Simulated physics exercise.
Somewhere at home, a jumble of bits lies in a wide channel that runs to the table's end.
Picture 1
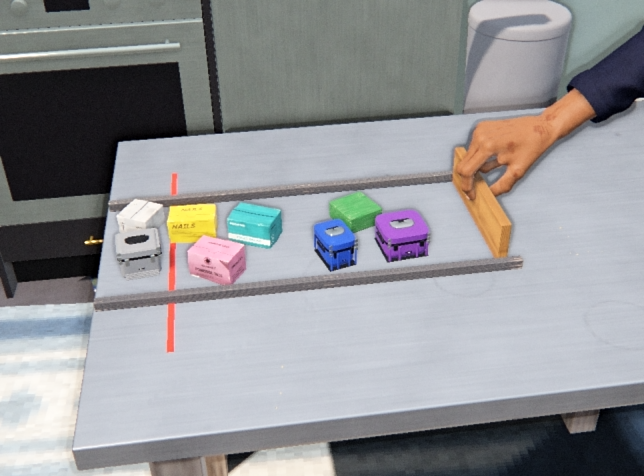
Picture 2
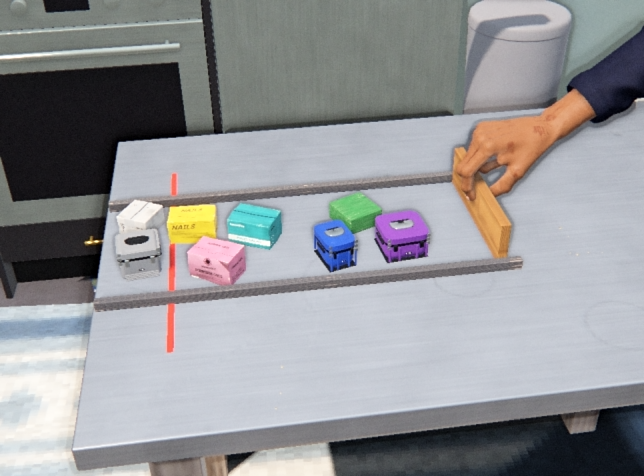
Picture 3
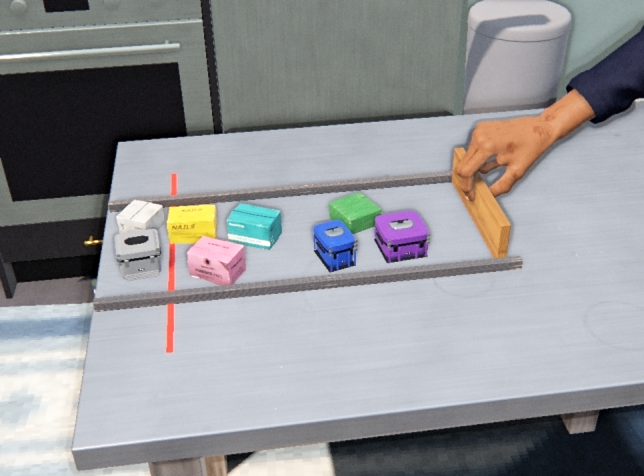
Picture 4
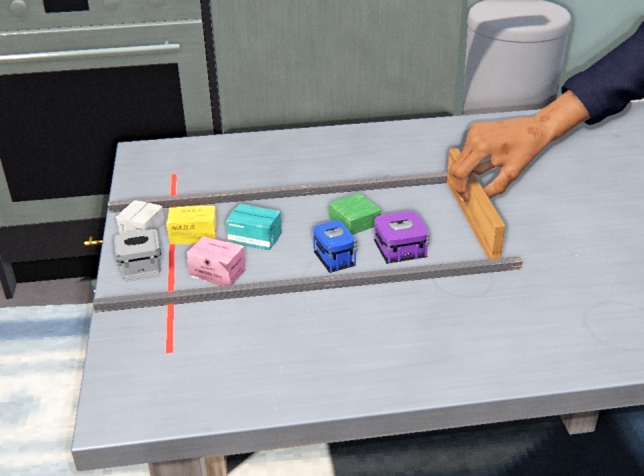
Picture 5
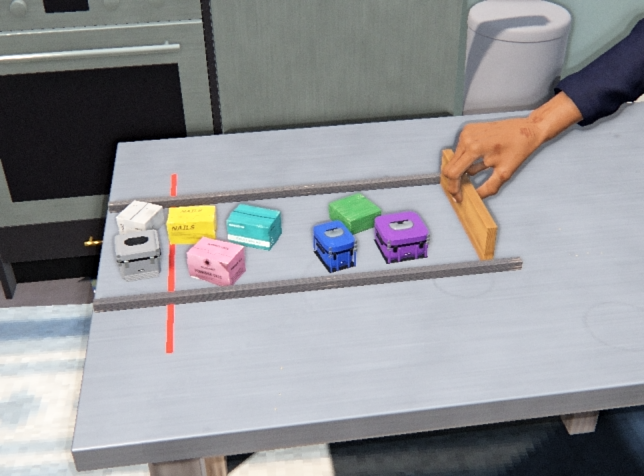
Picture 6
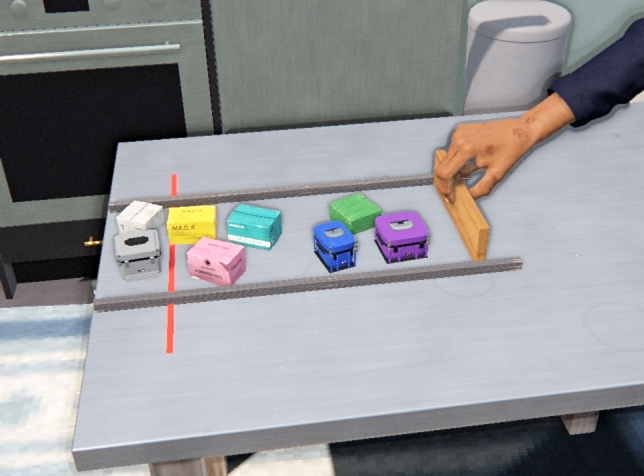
On a grey table, a hand slides a wooden board slightly left behind several small coloured boxes.
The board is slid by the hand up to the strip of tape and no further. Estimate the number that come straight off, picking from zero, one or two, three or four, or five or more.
My estimate is three or four.
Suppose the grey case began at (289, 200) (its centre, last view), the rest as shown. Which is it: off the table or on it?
Then it survives.
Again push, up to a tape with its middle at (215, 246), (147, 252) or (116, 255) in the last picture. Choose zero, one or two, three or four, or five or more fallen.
One to two; five or more; at least five.
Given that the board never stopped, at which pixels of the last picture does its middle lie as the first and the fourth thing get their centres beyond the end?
It sits near (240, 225), and then near (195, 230).
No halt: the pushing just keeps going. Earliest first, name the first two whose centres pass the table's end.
The white box gets there first, followed by the yellow box.
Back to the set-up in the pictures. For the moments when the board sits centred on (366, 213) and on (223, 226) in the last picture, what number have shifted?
By the first moment it's 3, by the second it's 8.
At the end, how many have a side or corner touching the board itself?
The count comes out at 2.
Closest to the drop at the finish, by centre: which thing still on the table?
That's the turquoise box, it ends up nearest.
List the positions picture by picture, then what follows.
In the first picture, white box (141, 219); grey case (139, 253); yellow box (193, 224); board (479, 201); tape (173, 248).
In the second picture, grey case (139, 254); green block (355, 213).
In the third picture, yellow box (193, 224); turquoise box (255, 226).
In the fourth picture, white box (141, 220); purple case (401, 237).
In the fifth picture, grey case (139, 255); pink box (216, 262).
In the sixth picture, white box (141, 220); grey case (139, 255); yellow box (193, 225); board (459, 204); tape (172, 249).
Soon after, none off yet; white box at rest near (141, 220); grey case at rest near (139, 255); yellow box at rest near (193, 225).
Then, none off yet; white box at rest near (141, 220); grey case at rest near (139, 255); yellow box moving near (182, 225).
Further on, none off yet; white box tipped well over near (84, 243); grey case moved a little near (116, 255); yellow box moved well along near (112, 223).
At rest, the number that fall off is three or four; fallen, pink box, yellow box, grey case and white box.
